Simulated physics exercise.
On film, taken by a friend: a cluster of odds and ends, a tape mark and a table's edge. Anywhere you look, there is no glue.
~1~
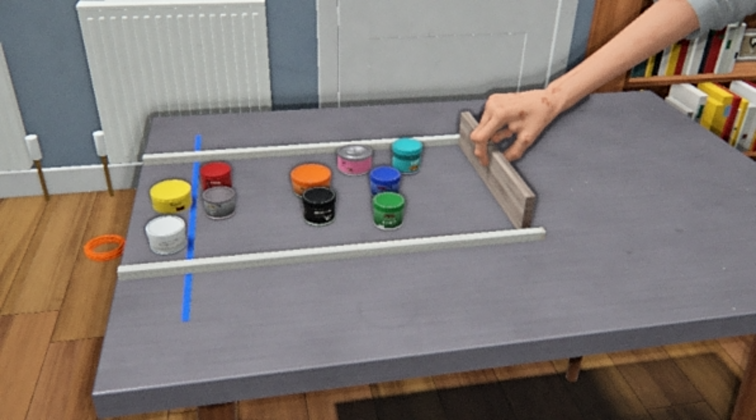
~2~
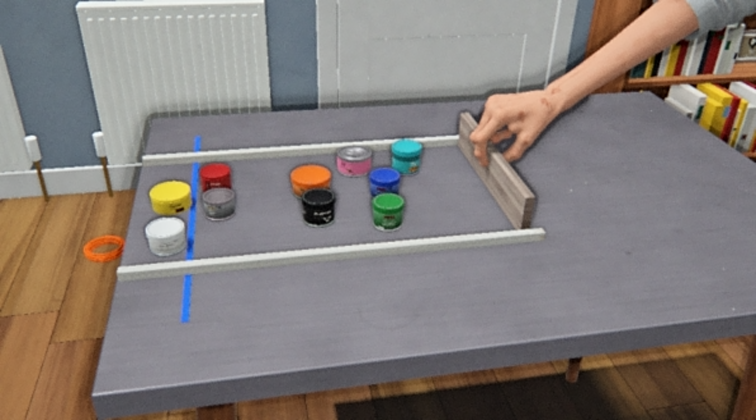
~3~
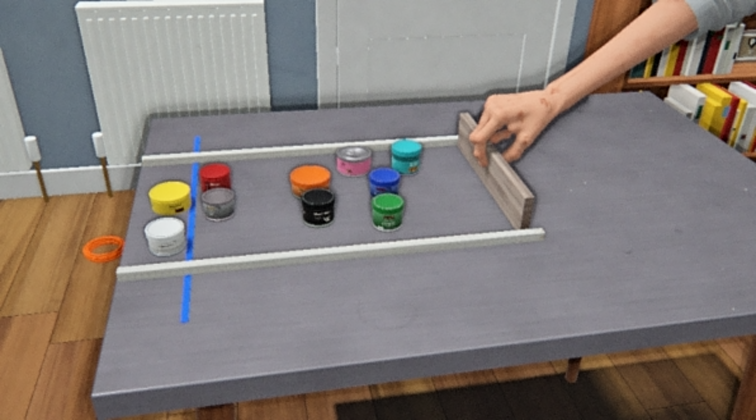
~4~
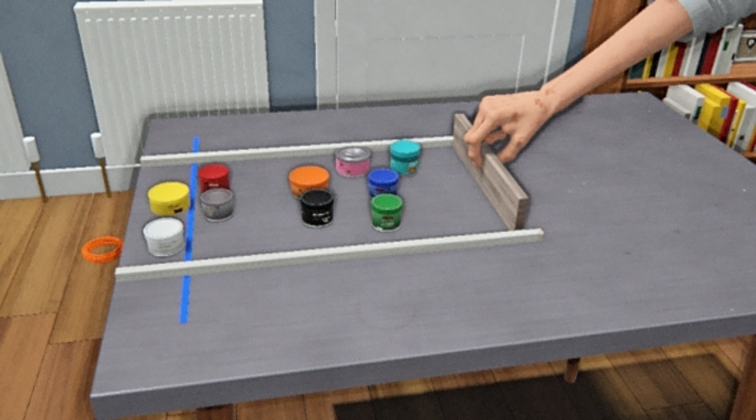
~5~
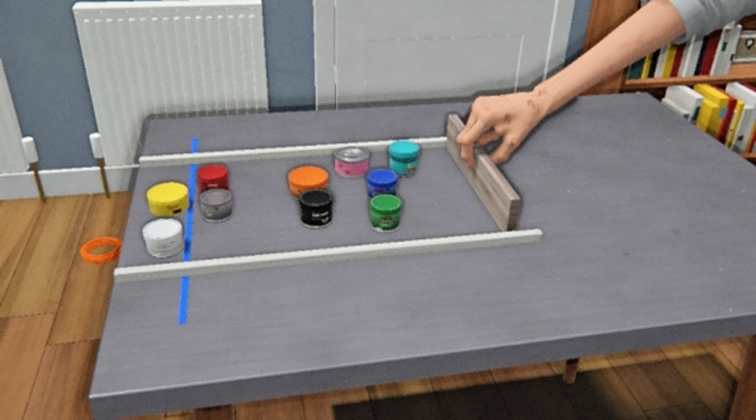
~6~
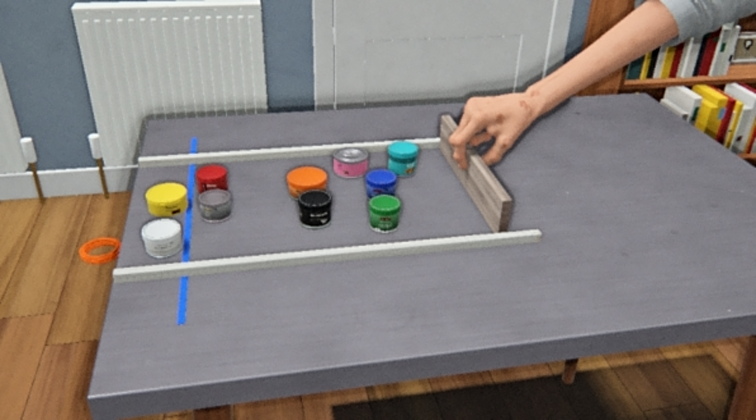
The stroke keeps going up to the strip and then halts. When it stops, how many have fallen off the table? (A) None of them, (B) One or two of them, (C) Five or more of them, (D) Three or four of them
B.
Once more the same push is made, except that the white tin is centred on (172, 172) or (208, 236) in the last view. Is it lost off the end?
First spot: Safe; second: Safe.
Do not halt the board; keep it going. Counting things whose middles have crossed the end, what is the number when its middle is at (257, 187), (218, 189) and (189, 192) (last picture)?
0; 0; 1.
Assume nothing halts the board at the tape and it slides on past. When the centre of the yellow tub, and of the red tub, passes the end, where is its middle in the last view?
Its middle is around (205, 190) and around (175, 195).
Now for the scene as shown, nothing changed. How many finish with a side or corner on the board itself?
It adds up to 5.
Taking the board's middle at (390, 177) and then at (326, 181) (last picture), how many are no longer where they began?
By the first moment it's 3, by the second it's 6.
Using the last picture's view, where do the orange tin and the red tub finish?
The orange tin ends at (152, 196) and the red tub at (146, 178).
Soon after, none off yet; yellow tub at rest near (168, 200); white tin at rest near (163, 239); red tub at rest near (212, 181).
Then, none off yet; yellow tub at rest near (165, 201); white tin at rest near (163, 239); red tub moved about its own width near (191, 178).
By the end, the number that fall off is one or two; fallen, yellow tub.
